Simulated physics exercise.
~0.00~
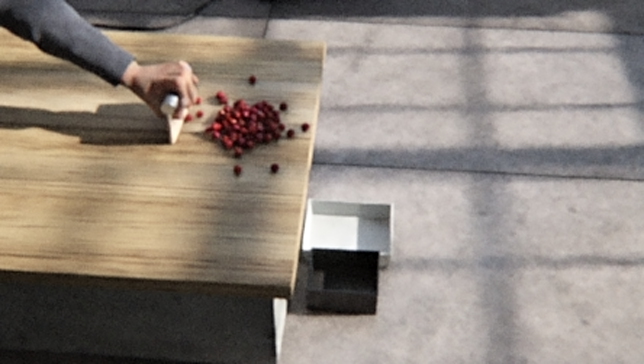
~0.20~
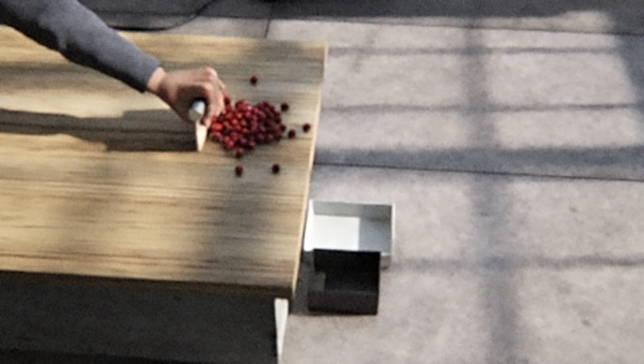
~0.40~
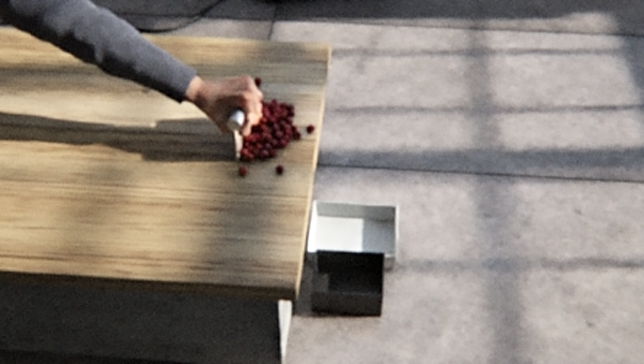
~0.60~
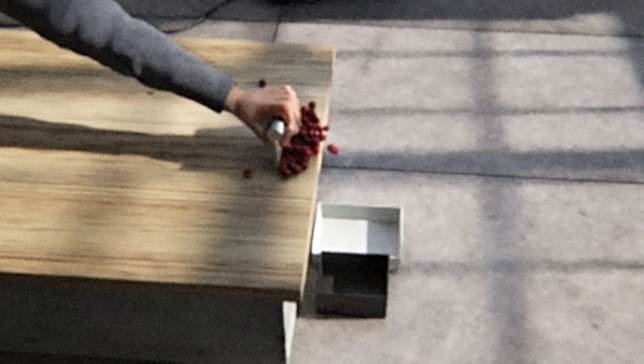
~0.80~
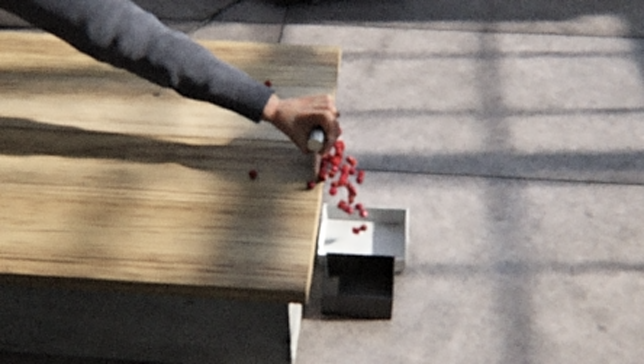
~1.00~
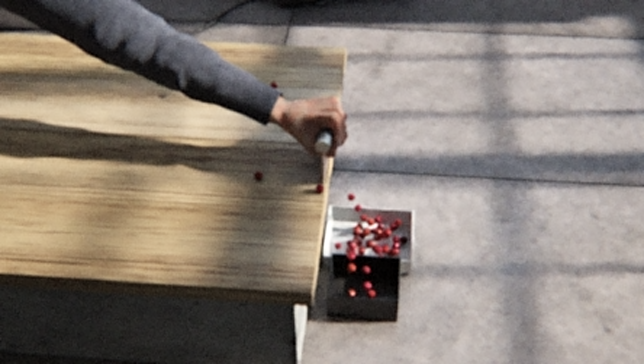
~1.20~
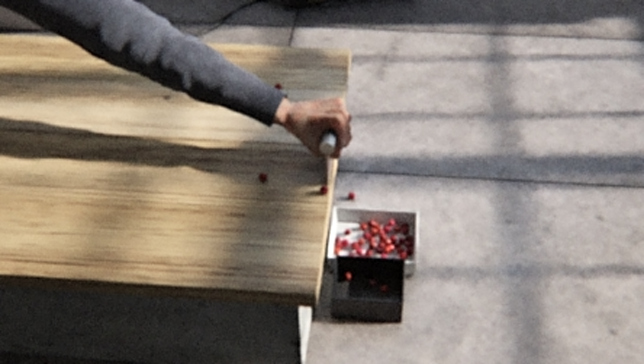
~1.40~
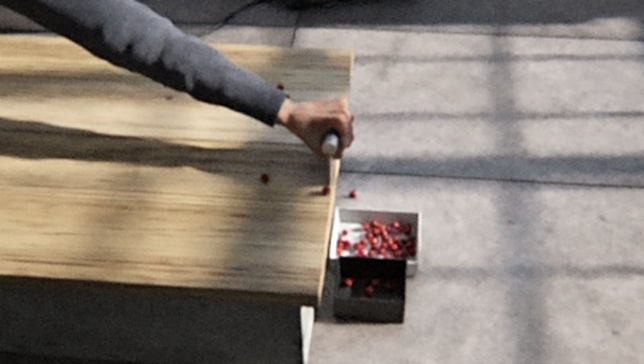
Hand with a scraper pushing red berries off a wooden table's edge, most landing in white and black tins, a few staying behind.
